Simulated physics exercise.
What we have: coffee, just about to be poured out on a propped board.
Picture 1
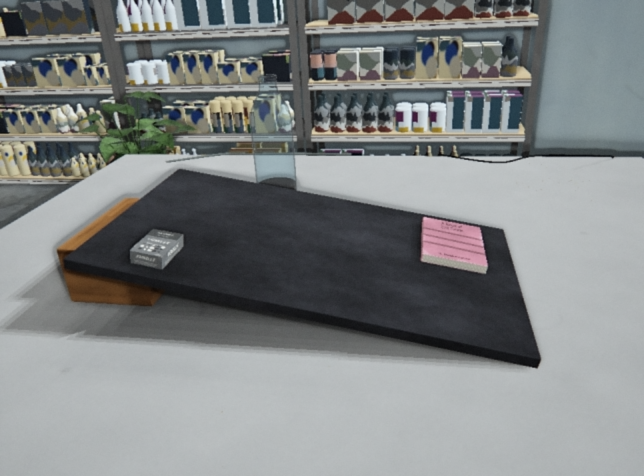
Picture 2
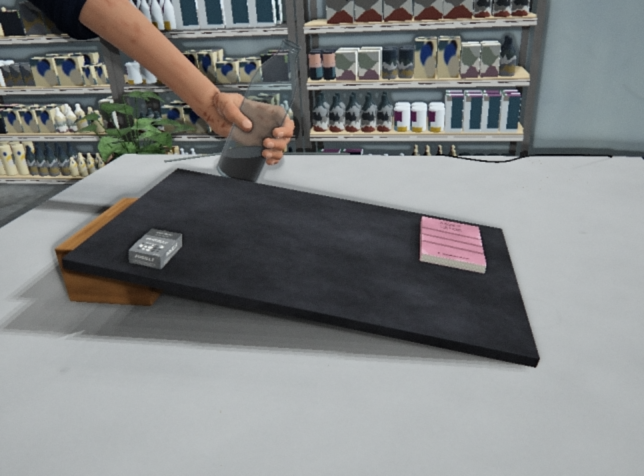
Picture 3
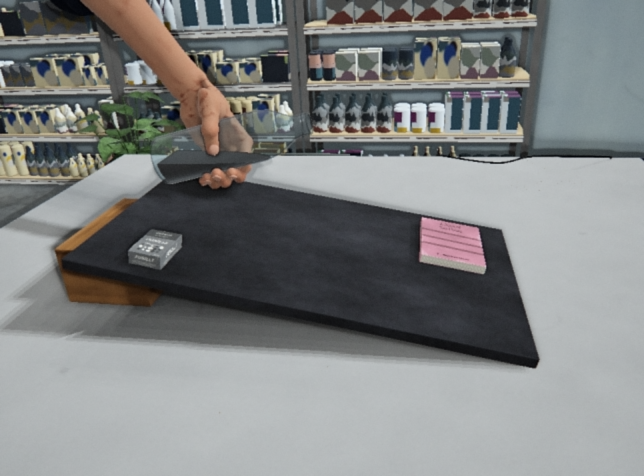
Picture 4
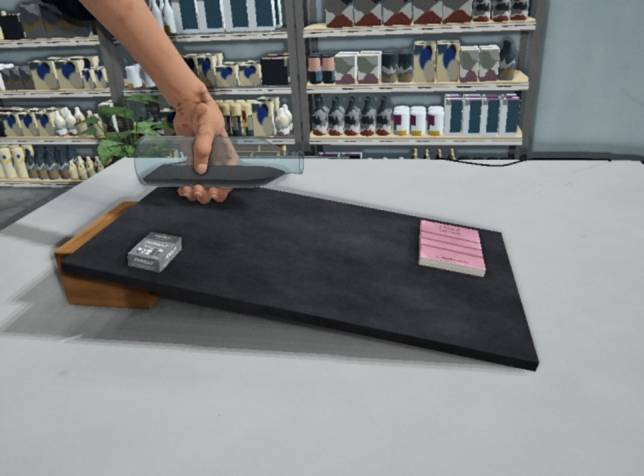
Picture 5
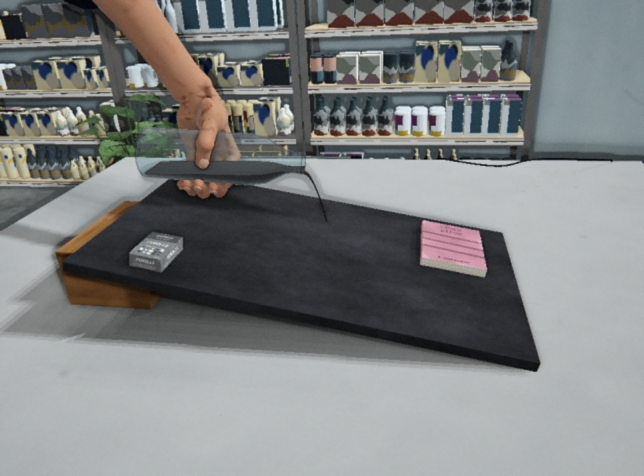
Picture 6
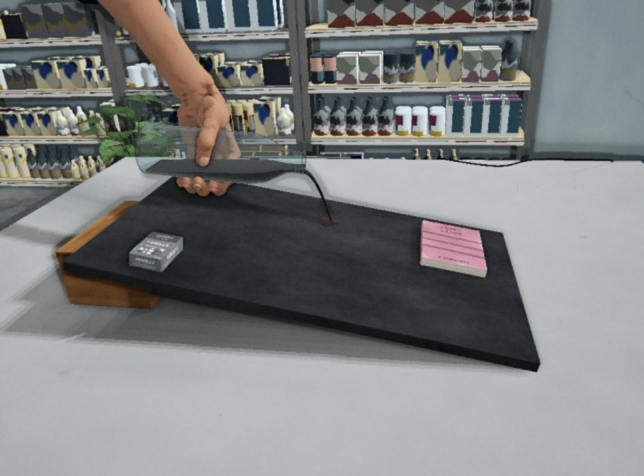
A hand lifting a clear container behind a dark sloping board, tipping it sideways and pouring a thin dark stream onto the surface.
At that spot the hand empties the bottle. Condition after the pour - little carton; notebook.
On the left the little carton: Dry, on the right the notebook: Wet.
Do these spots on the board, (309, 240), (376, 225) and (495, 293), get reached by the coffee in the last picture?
First spot: Missed; second: Touched; third: Touched.
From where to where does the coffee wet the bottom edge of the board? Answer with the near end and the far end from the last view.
The wet part runs from about (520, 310) to (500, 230).
Soon after, it runs down to the right; the little carton is dry; the notebook is wet.
Later, it runs down to the right and off the end; the little carton is dry; the notebook is wet.
In the end, it runs down to the right and off the end; the little carton is dry; the notebook is wet.
